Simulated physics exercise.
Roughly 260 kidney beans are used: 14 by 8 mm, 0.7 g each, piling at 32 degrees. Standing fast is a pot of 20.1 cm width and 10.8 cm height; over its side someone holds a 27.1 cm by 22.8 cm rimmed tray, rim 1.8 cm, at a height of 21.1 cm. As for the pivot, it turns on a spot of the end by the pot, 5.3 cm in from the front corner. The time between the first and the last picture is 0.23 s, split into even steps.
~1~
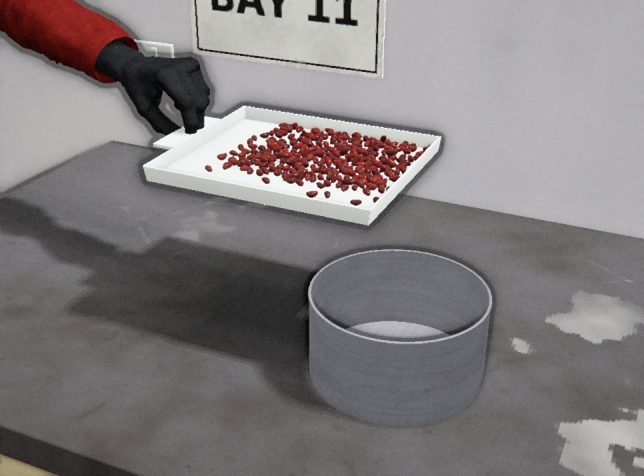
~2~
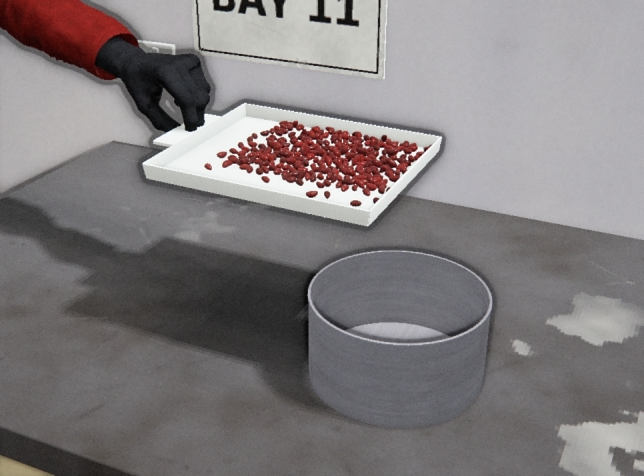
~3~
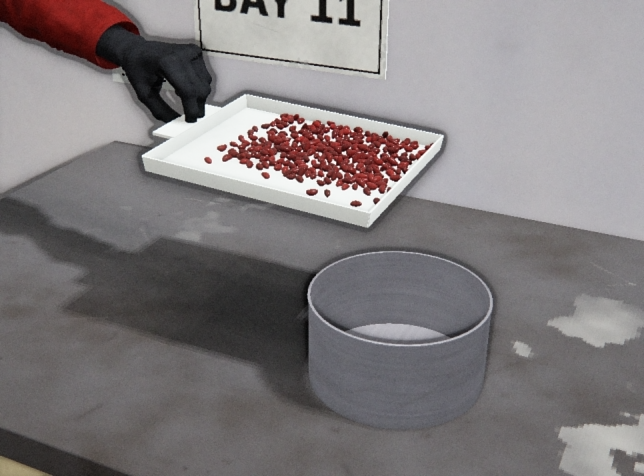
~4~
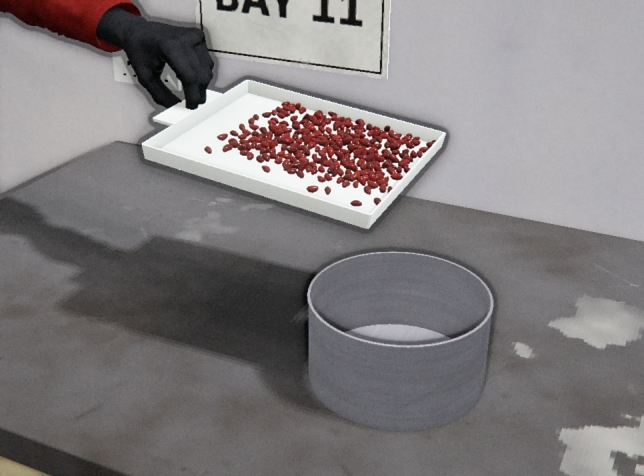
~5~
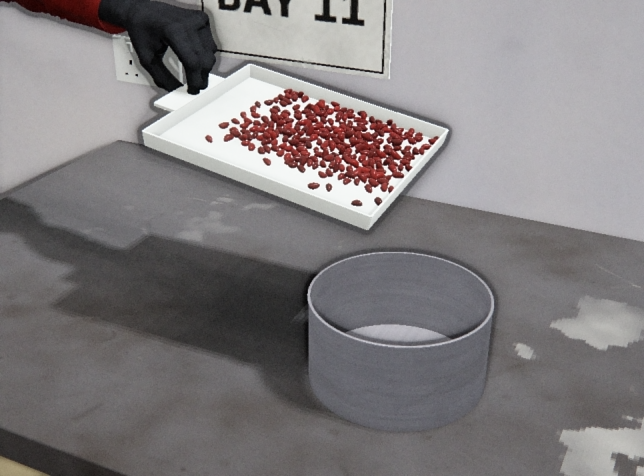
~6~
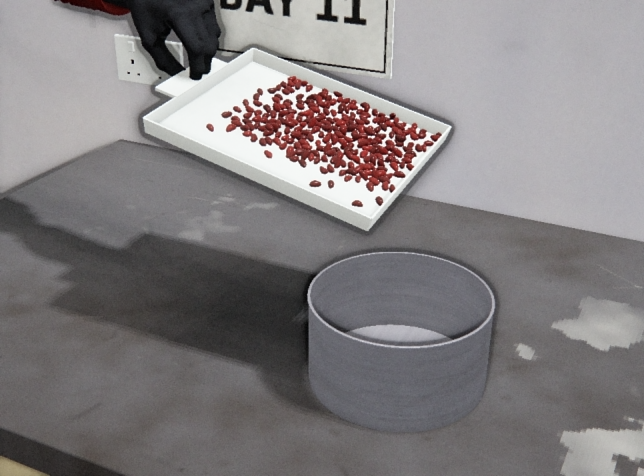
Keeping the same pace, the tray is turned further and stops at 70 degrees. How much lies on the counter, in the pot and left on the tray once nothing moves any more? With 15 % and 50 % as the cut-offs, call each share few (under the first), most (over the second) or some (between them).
My estimate: Counter: Few, pot: Most, tray: Some.
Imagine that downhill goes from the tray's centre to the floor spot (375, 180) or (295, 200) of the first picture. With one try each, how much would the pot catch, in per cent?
Around 40 % for the first direction, around 35 % for the second.
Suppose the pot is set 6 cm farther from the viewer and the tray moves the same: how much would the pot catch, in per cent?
Share in pot: Approx. 30 %.
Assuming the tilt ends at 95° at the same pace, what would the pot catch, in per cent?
95 per cent.
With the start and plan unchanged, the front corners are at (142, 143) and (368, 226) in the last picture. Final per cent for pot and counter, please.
Split: Pot = 45, counter = 30.
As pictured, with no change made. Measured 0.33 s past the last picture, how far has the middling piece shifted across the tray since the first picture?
By then it sits near 4 cm from where it began.
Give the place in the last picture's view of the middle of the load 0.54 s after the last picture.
Around (390, 158).
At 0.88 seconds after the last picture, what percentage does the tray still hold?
Some 55 per cent of the load.
Then, 0.33 s after the last picture, tilt 41 degrees; the tray holds 100 %, the pot 0 %.
Then, 0.54 s after the last picture, tilt 60 degrees; the tray holds 100 %, the pot 0 %.
Then, 0.88 s after the last picture, tilt 70 degrees; the tray holds 55 %, the pot 35 %.
In the end, counter 0 %, pot 70 %, tray 30 %.
